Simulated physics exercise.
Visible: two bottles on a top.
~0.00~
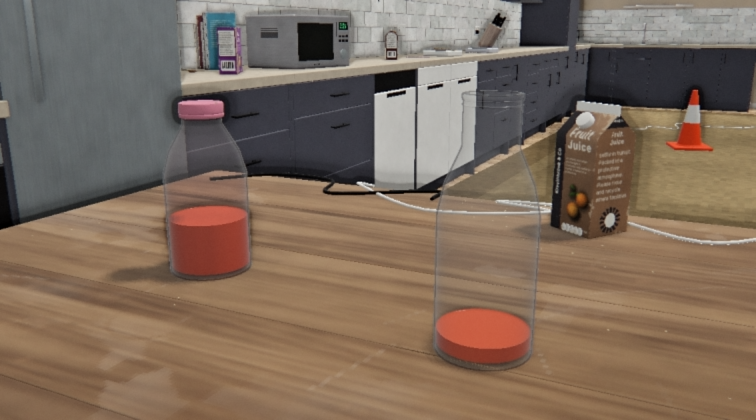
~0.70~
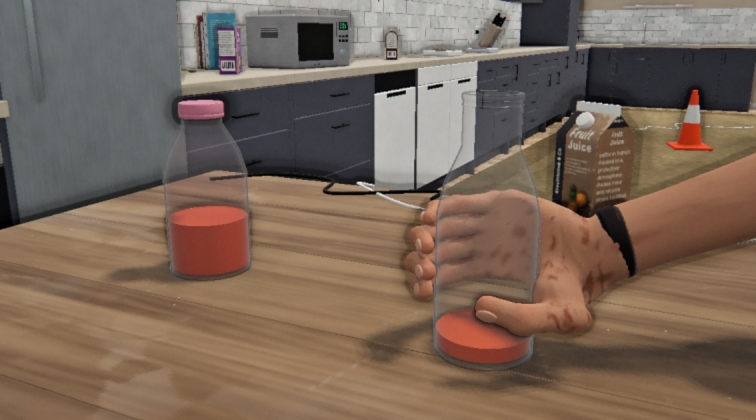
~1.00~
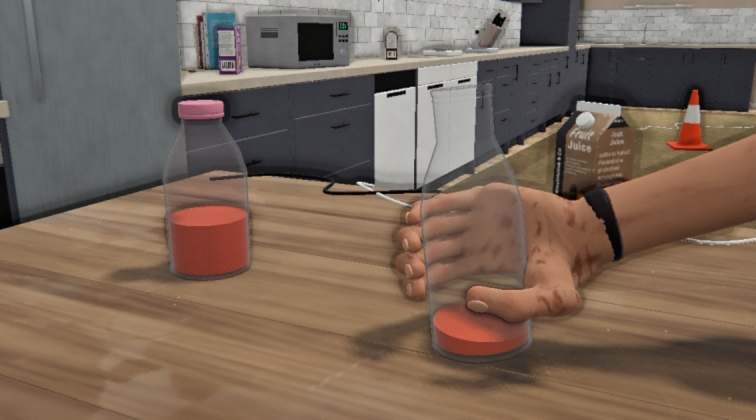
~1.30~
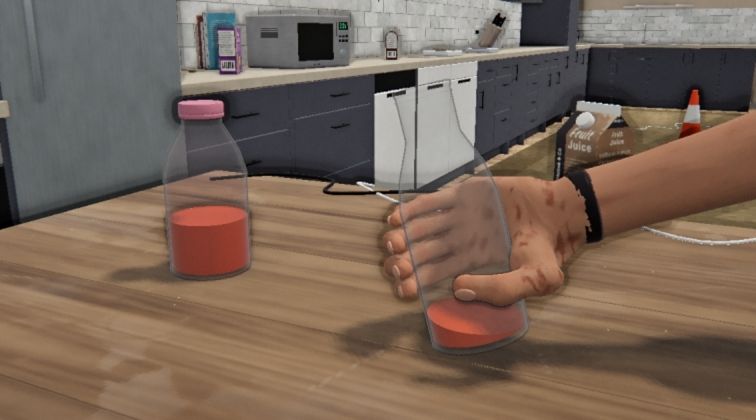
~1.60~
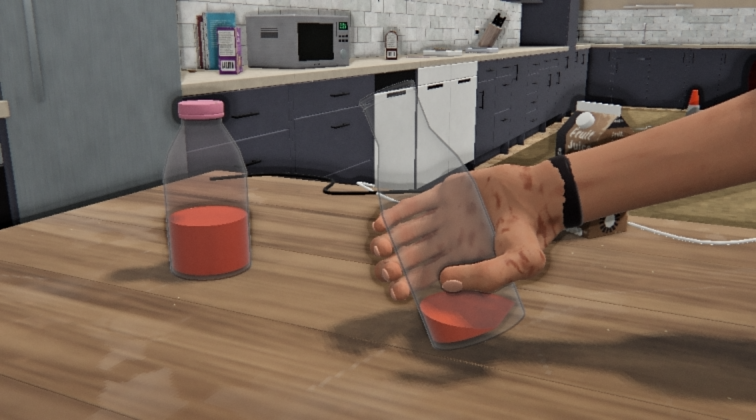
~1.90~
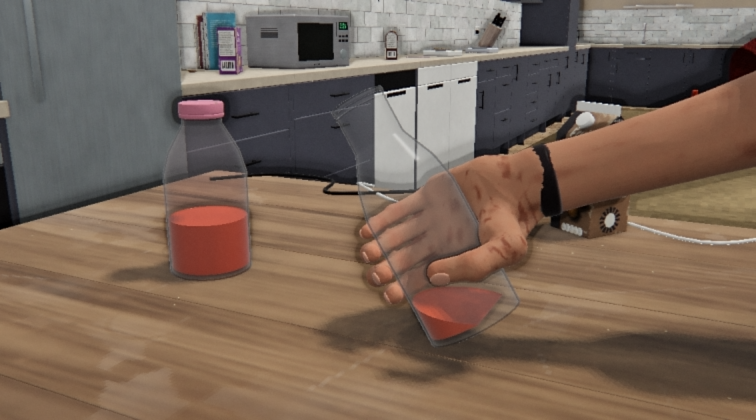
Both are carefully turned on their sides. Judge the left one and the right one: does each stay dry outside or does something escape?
Left: The result will be no loss, right: The result will be no loss.
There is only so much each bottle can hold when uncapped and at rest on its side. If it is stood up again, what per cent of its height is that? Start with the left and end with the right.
20 %, then 14 %.
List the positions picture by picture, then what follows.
Both stand upright; right bottle (488, 223) nearly empty, open; left bottle (206, 186) about a third full, capped, in the first frame.
A hand takes the right bottle; right bottle nearly empty, surface at (483, 329); left bottle about a third full, surface at (208, 216), in the second frame.
The right bottle tips; right bottle (471, 215) nearly empty; left bottle (206, 186) about a third full, in the third frame.
The right bottle tips; right bottle nearly empty, surface at (476, 315); left bottle about a third full, surface at (208, 216), in the fourth frame.
The right bottle tips; right bottle (432, 207) tipped 25°; left bottle (206, 186) about a third full, in the fifth frame.
The right bottle tips; right bottle (414, 207) tipped 30°, open; left bottle about a third full, surface at (208, 216), capped, in the sixth frame.
Around 2.6 s, the right bottle is nearly down; right bottle, no leak.
Around 3.6 s, the right bottle lies flat; right bottle, no leak.
Around 6.5 s, both lie flat; right bottle, no leak; left bottle, no leak.
